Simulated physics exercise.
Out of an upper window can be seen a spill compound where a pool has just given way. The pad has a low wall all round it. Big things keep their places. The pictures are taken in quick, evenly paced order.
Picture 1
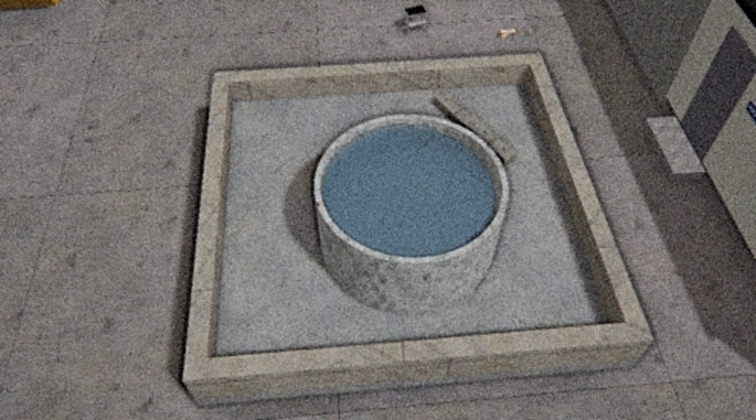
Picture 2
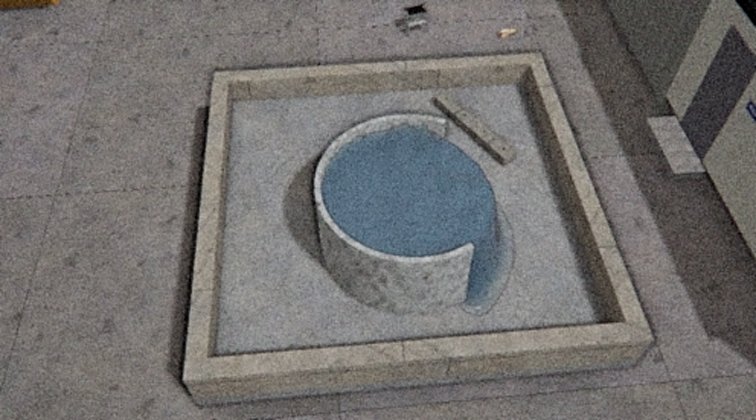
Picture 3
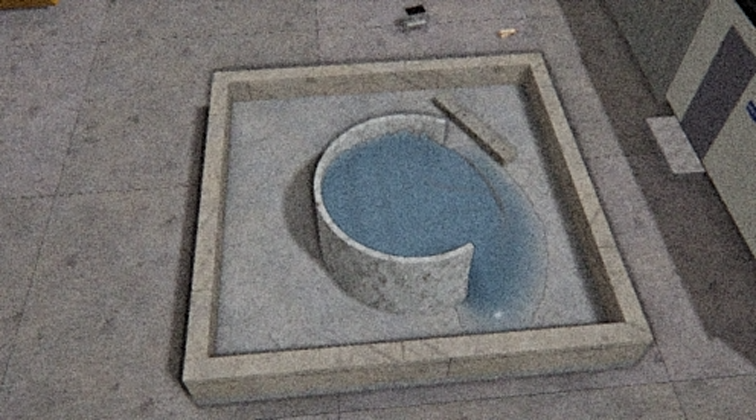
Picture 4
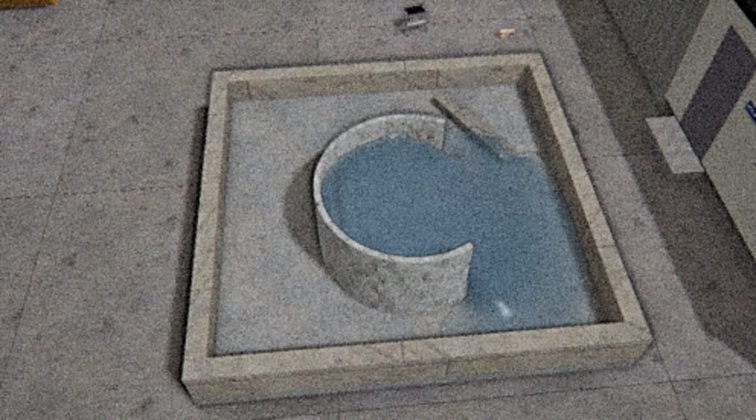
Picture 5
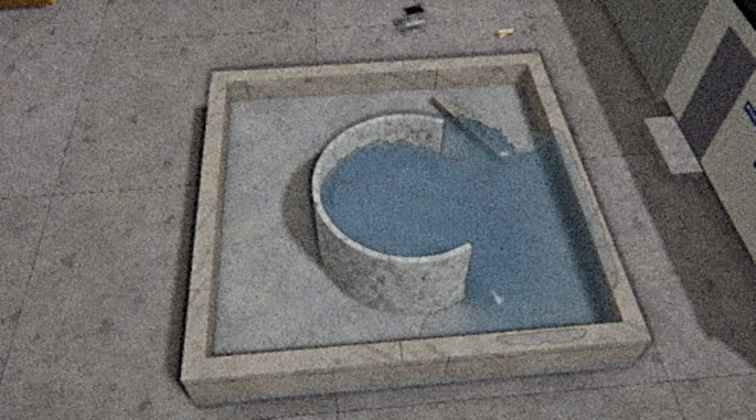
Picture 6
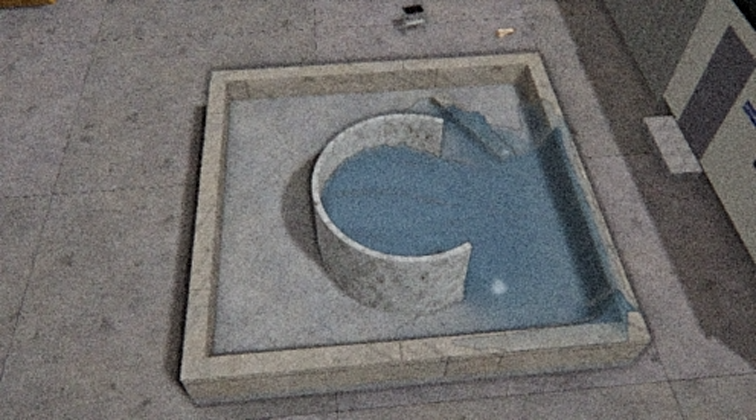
To begin with, a round stone tank full of blue water stands whole inside a low square wall. Its right side then opens and water pours out through the gap, spreading across the pad, around a loose plank, and surging up against the right-hand wall.
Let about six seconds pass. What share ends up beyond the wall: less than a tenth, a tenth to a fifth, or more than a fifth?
It ends up having lost one tenth to one fifth.
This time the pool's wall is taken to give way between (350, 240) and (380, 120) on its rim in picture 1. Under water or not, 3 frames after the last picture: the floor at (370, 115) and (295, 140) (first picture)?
Going in order, I'd call it inundated and then inundated.
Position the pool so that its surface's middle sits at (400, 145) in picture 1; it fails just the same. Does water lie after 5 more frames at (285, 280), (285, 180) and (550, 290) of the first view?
Point by point: Spared, spared, soaked.
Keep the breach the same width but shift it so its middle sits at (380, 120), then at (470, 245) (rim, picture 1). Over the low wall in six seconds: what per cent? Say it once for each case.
Results in order: 8% and 20%.
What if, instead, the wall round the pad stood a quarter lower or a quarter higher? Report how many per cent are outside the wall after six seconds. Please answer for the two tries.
About 24 and 6 per cent.
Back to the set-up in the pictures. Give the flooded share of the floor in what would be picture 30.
95 %, roughly.
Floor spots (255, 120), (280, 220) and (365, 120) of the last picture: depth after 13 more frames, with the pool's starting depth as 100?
About 2, 0, 10 %.
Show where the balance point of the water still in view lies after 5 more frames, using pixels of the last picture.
I'd put my finger on (478, 224).
A moment on, water covers 45 % of the floor; the low wall has let 2 % over.
Next, water covers 45 % of the floor; the low wall has let 6 % over.
Then, water covers 65 % of the floor; the low wall has let 13 % over.
Later, water covers 80 % of the floor; the low wall has let 14 % over.
In the end, water covers 85 % of the floor; the low wall has let 14 % over.
